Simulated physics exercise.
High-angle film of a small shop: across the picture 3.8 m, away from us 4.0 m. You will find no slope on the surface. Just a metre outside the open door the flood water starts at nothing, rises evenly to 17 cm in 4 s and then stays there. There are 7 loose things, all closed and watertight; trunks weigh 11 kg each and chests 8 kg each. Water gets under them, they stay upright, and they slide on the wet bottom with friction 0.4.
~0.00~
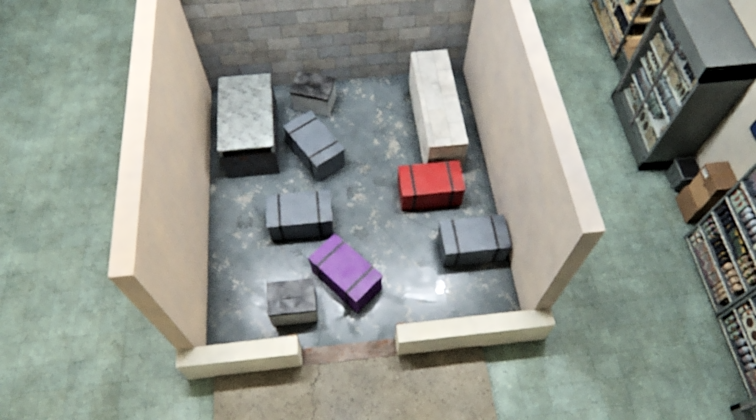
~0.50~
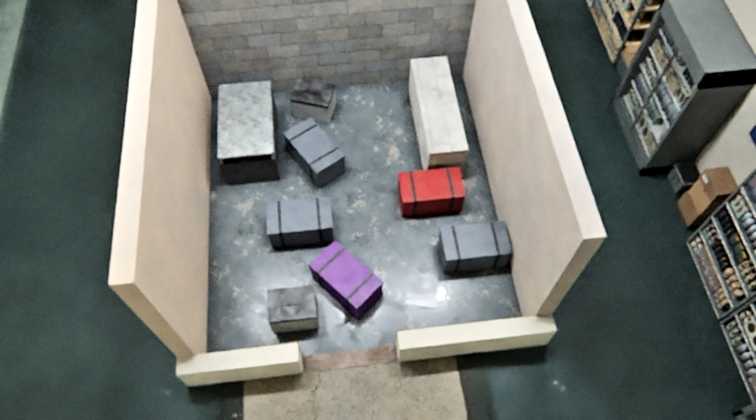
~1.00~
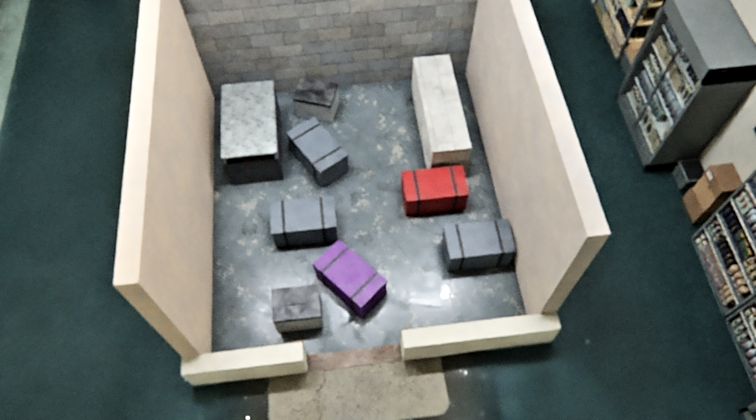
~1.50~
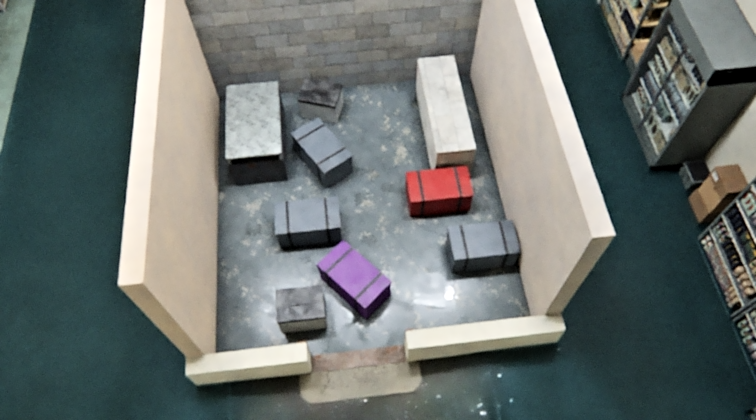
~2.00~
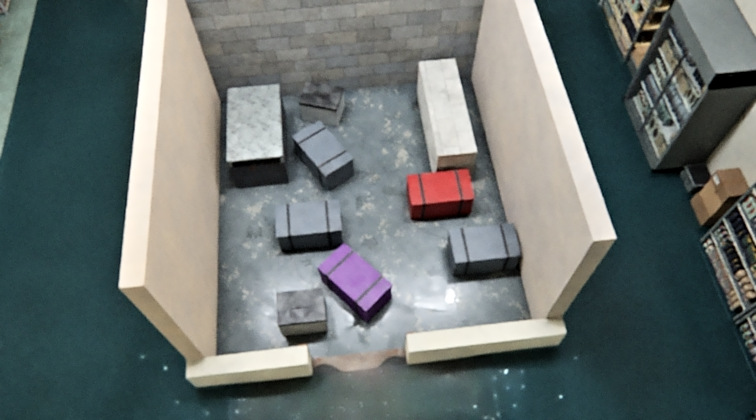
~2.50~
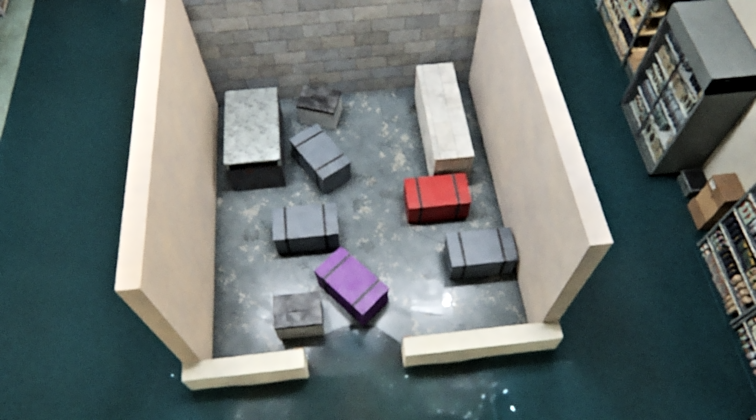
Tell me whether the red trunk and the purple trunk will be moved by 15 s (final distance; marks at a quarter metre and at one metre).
The red trunk covers a long distance and the purple trunk covers a long distance.
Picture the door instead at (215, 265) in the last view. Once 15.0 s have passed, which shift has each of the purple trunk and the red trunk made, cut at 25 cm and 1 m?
The purple trunk covers a long distance, while the red trunk creeps a bit.
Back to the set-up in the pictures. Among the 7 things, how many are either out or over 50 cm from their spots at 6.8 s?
That would be 3.
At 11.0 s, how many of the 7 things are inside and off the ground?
Then: 7.
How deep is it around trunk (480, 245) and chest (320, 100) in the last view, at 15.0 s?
I'd put it at 8 cm and 13 cm respectively.
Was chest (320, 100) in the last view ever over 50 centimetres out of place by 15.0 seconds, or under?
The shift stays smaller.
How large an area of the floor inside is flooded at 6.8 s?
My estimate is roughly 11.5 m2.
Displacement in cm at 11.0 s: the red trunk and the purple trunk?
About 5 cm and 300 cm, respectively.
After 3.5 s the red trunk is near (437, 190), 0.0 m from its start, aground; the purple trunk is near (357, 265), 0.2 m from its start, aground; 0 afloat.
After 6.8 s the red trunk is near (439, 185), 0.1 m from its start, aground; the purple trunk is near (391, 128), 2.3 m from its start, afloat; 3 afloat.
After 11.0 s the red trunk is near (442, 186), 0.1 m from its start, afloat; the purple trunk is near (389, 83), 3.0 m from its start, afloat; 7 afloat.
After 15.0 s the red trunk is near (456, 292), 1.4 m from its start, afloat; the purple trunk is near (388, 79), 3.1 m from its start, afloat; 7 afloat.
